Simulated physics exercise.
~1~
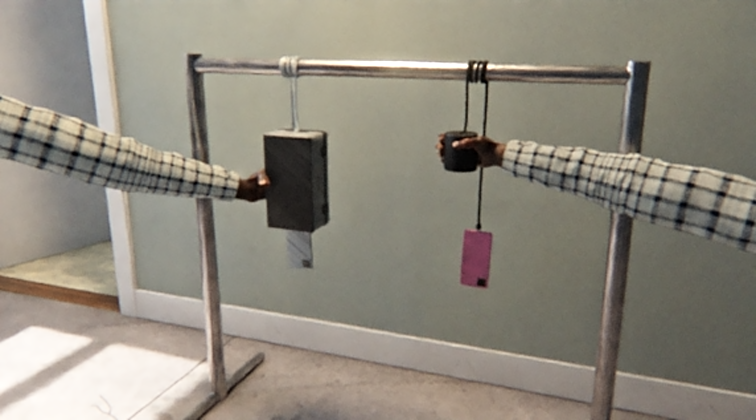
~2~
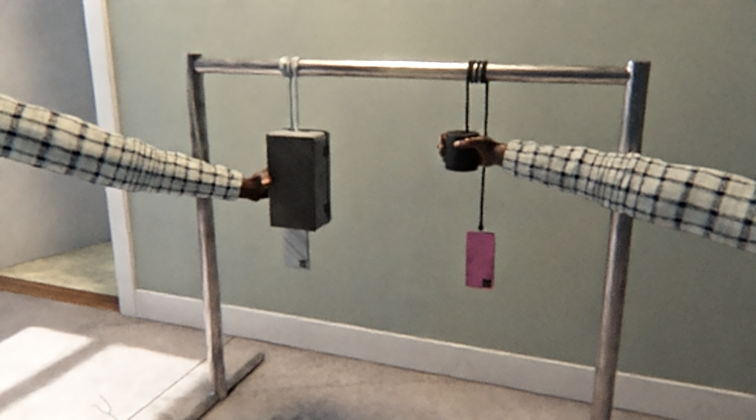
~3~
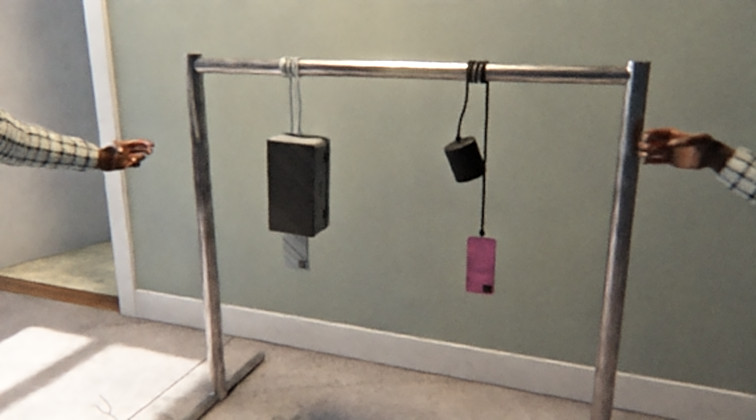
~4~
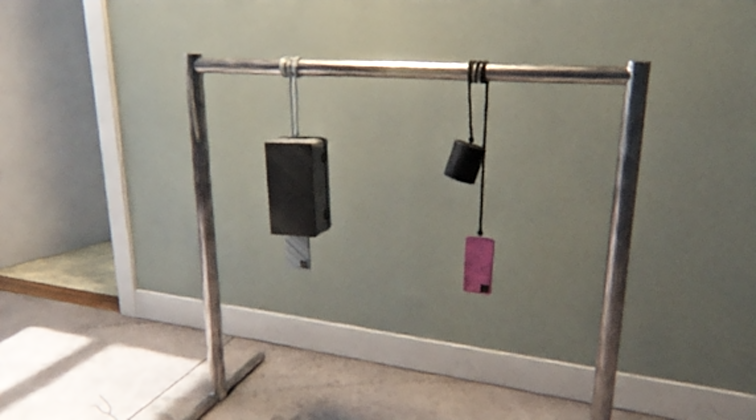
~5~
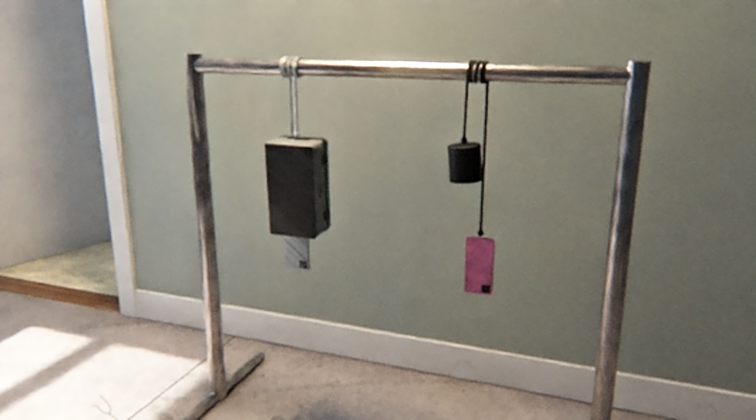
Two arms in checked sleeves reach in from either side of a metal rail standing before a green wall with a white skirting board, viewed steadily from the front. The left hand holds a dark box-shaped case hanging on pale cord with a grey tag behind it, while the right grips a small black cylinder hung on black cord beside a lower pink tag. Both hands let go and draw back out of view. The case sinks very slightly and the cylinder tilts, then straightens. At the end, everything still hangs from the rail.
